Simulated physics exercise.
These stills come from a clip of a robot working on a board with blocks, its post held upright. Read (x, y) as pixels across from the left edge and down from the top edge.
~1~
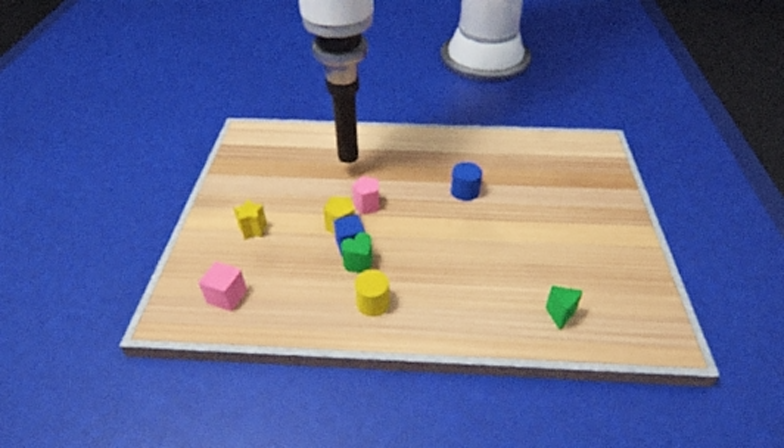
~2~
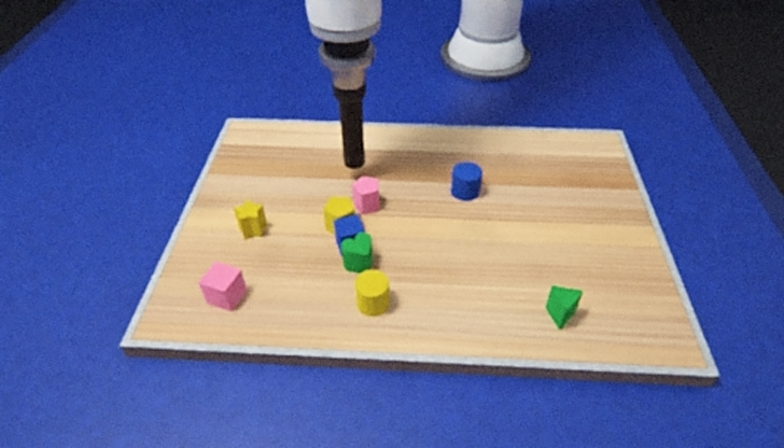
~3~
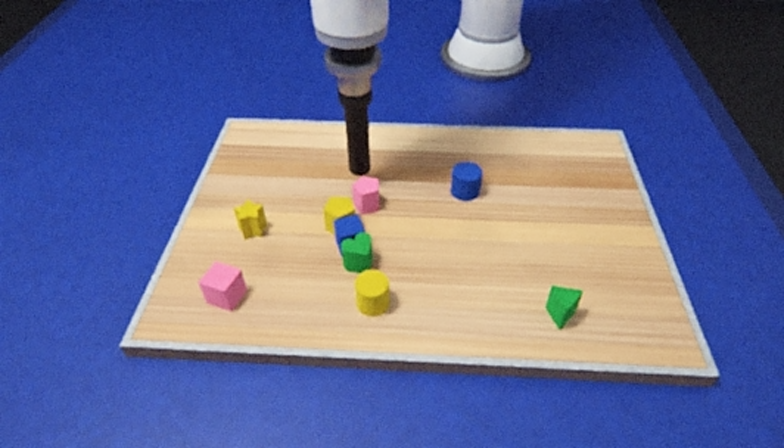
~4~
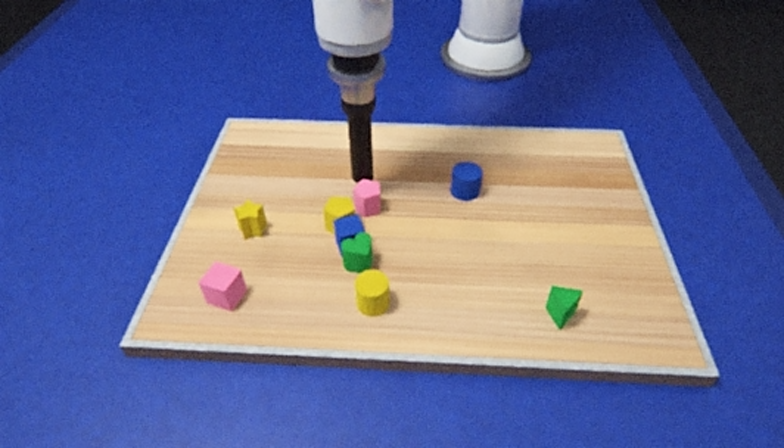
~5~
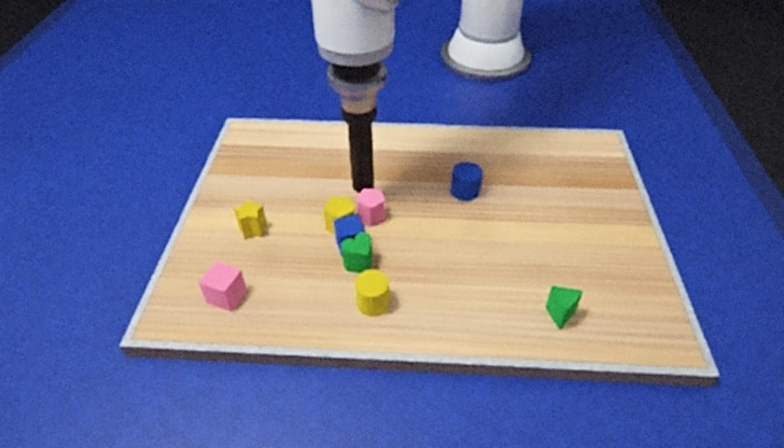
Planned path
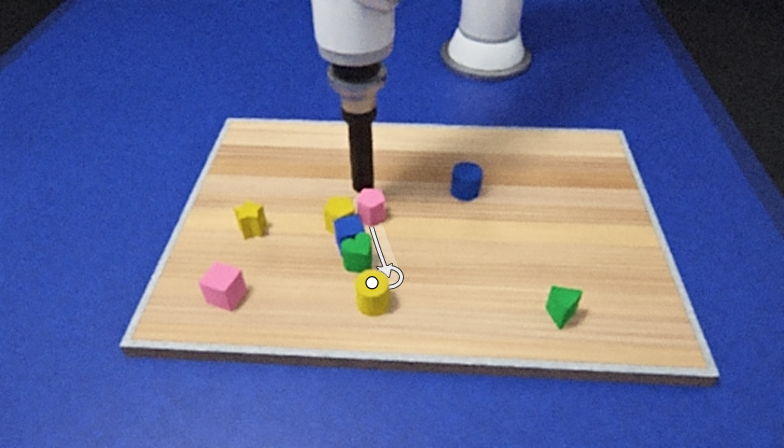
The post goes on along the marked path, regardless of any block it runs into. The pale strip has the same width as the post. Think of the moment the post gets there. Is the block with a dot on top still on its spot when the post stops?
Short answer: Yes.
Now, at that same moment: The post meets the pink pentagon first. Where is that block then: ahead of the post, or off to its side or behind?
My guess is it keeps its place ahead of the post.
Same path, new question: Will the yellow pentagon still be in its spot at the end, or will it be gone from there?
It stays put.
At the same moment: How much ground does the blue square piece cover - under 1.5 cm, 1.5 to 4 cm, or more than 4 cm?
The under 1.5 cm band.
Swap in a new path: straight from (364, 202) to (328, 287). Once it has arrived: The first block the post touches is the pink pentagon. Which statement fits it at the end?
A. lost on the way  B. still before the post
I choose A.
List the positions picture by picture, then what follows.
In the first picture, tip of the post (348, 157), middles of tops, yellow pentagon (339, 206), blue square piece (349, 225), green heart-shaped block (358, 244), pink pentagon (366, 185), yellow cylinder (372, 283).
In the second picture, post (355, 163), nothing pushed.
In the third picture, post (360, 169), nothing pushed.
In the fourth picture, post (363, 177), pink pentagon (367, 188).
In the fifth picture, post (363, 187), yellow pentagon (339, 206), blue square piece (349, 225), green heart-shaped block (358, 244), pink pentagon (371, 197), yellow cylinder (372, 283).
The line goes in a line from (364, 202) to (389, 277); the dot is on the yellow cylinder.
On the path given first. One third of the way, post (370, 210); pink pentagon (379, 220), turned 30° anticlockwise.
Two thirds of the way, post (378, 235); pink pentagon (391, 246), turned 35° anticlockwise.
At the end, post (389, 262); yellow pentagon unmoved; blue square piece unmoved; green heart-shaped block (356, 254), turned 50° clockwise; pink pentagon (405, 273), turned 50° anticlockwise; yellow cylinder unmoved.
